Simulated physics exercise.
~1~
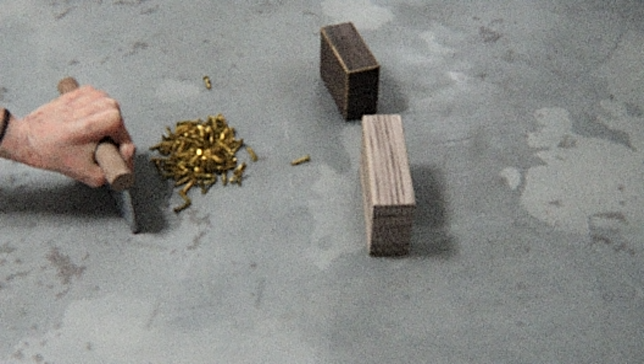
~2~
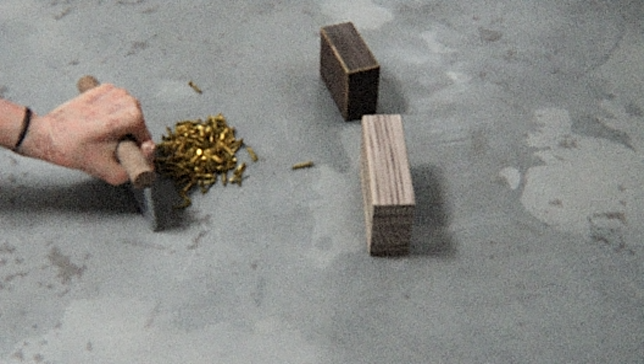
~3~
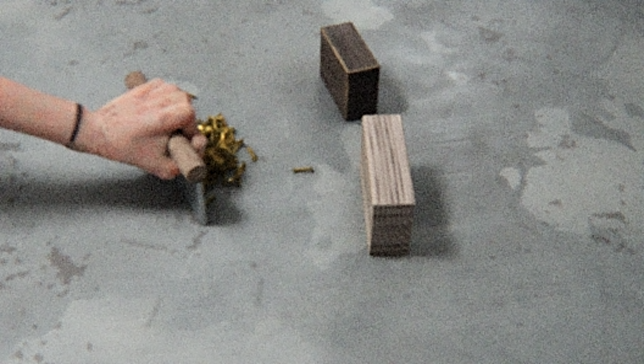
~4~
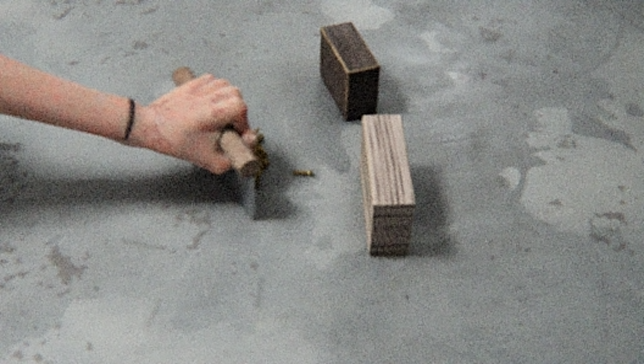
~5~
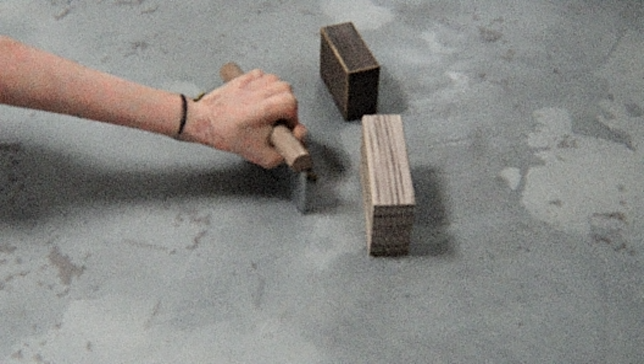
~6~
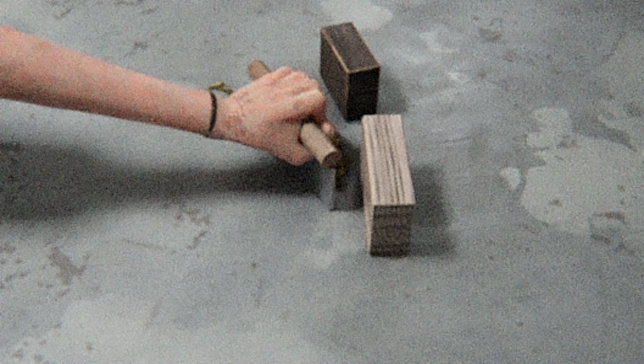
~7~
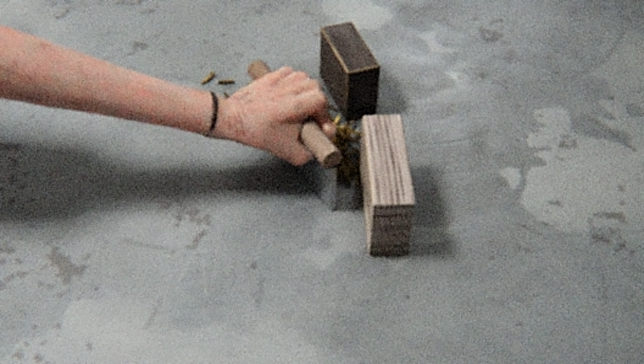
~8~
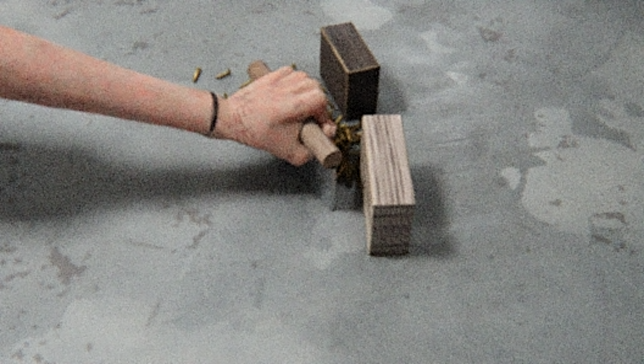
At the start, a hand grips the wooden handle of a scraper on a grey, blotchy surface, just left of a heap of small brass-coloured screws. Two blocks stand to the right, a dark one farther back and a paler, striped one nearer. The hand pushes the scraper rightwards, bunching the screws ahead of the blade and gathering up a stray one. It stops close to the blocks, with the screws packed against them. A few pieces appear behind the hand, left of the dark block, while nearly all the rest stay held up before the blocks.
